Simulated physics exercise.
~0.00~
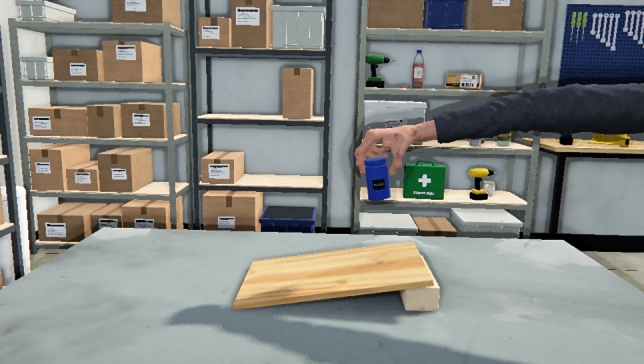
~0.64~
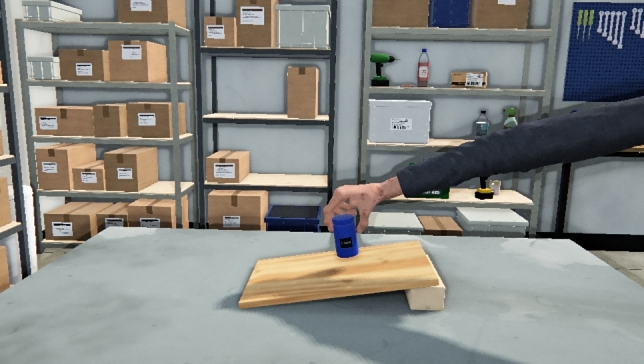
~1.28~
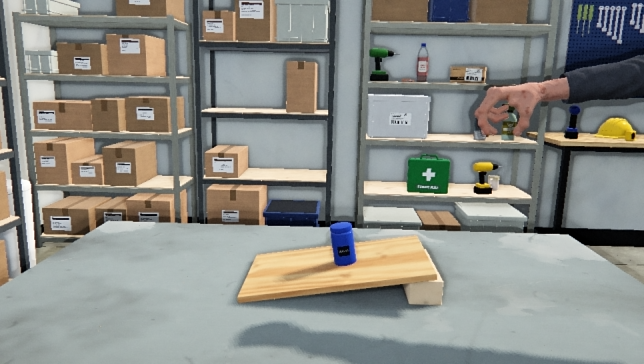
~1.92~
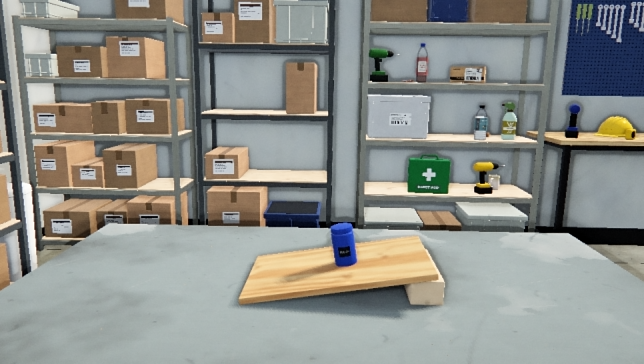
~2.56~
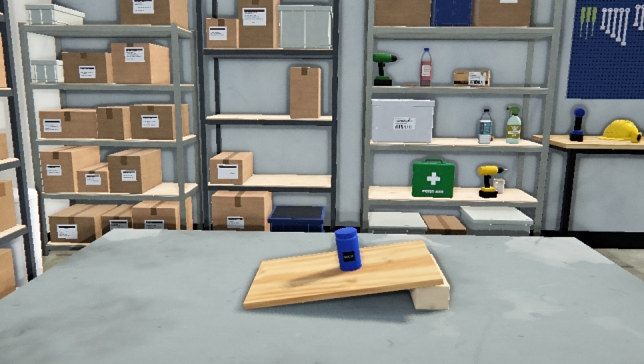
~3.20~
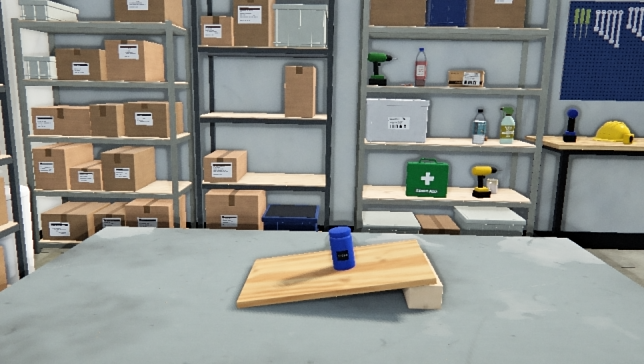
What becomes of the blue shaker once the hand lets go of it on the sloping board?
It stays where it was put, leaning slightly on the slope without sliding or tipping over.
